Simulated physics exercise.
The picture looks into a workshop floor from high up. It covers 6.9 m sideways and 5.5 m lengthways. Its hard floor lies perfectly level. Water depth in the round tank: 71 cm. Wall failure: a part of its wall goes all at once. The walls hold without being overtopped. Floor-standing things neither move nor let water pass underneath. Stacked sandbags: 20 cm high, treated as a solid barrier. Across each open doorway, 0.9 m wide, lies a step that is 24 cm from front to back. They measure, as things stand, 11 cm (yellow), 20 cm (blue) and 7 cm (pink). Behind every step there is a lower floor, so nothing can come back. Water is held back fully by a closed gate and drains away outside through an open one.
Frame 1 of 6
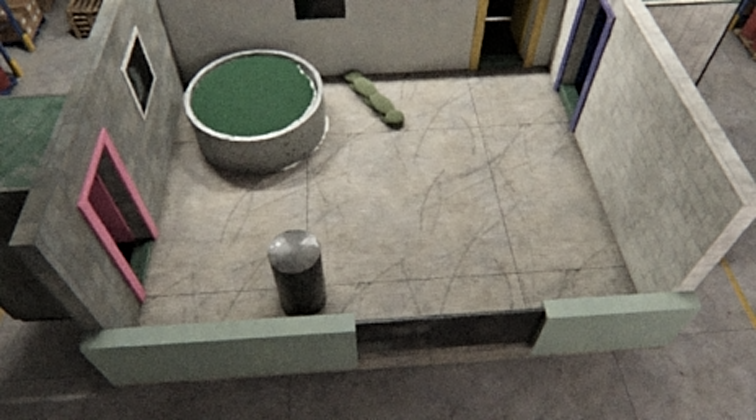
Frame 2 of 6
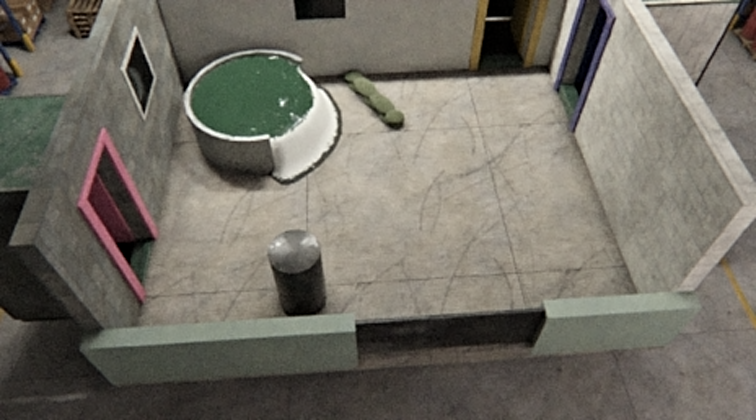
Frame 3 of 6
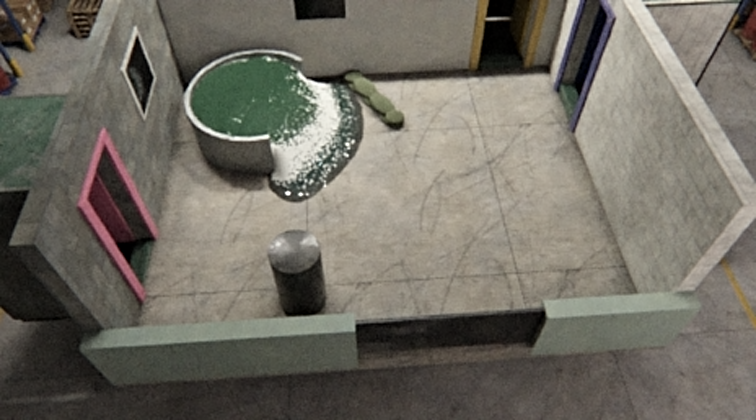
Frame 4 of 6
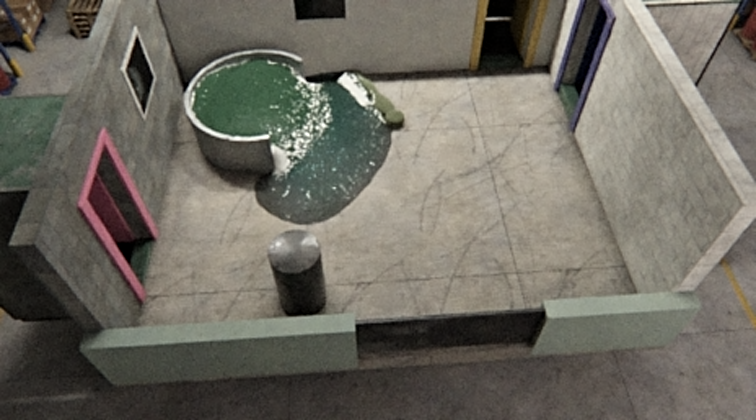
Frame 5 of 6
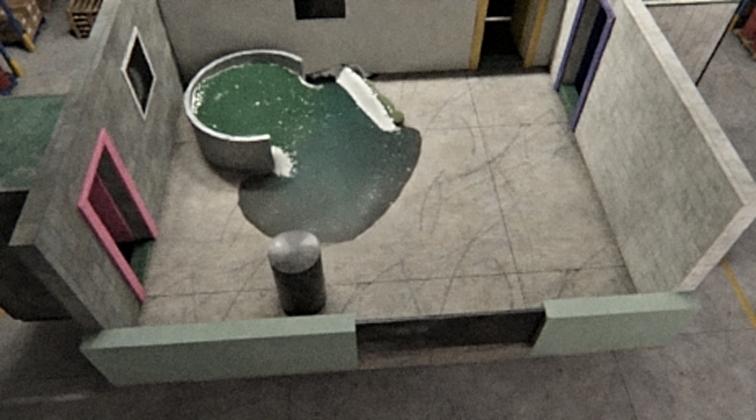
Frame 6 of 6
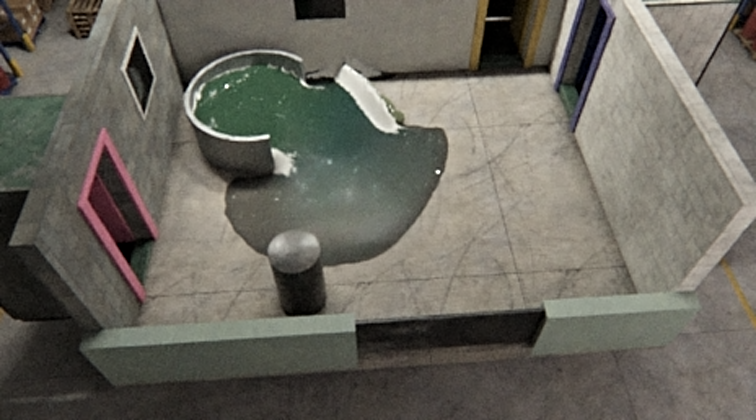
Green water bursts through the round tank's broken right side and spreads across the floor.
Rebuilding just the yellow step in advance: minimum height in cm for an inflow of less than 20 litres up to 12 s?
Roughly 8.5 cm.
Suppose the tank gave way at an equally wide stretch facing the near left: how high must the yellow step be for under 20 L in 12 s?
Close to 8.5 cm at the least.
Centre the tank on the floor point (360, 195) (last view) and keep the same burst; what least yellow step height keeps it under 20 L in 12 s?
Roughly 15 centimetres.
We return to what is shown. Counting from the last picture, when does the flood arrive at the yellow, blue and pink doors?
Times: Yellow = 1.0 s, blue = 1.8 s, pink = 4.5 s.
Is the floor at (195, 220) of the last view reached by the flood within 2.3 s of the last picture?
I'd say that place has stayed dry.
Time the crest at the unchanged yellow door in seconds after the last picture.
6.0 s.
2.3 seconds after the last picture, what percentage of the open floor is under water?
Wet: Close to 75 %.
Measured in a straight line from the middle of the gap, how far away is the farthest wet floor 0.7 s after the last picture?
Around 4.4 m out.
Then, 0.7 s after the last picture water covers 55 % of the floor, deepest (36 cm) near (372, 116); it has not reached the yellow door.
Then, 2.3 s after the last picture water covers 75 % of the floor, deepest (40 cm) near (612, 301); 4 cm at the yellow door, 0 litres in over its 11 cm step.
Then, 11.3 s after the last picture water covers 95 % of the floor, deepest (12 cm) near (234, 83); 8 cm at the yellow door, 4 litres in over its 11 cm step.
At the yellow door as built, the water peaked near 13 cm, 6.1 s after the last picture.
Run again over the same 12 s with other heights there, 37 litres in over 7.5 cm, 9 litres over 10 cm. The limit of 20 litres is kept from about 8.5 cm up.
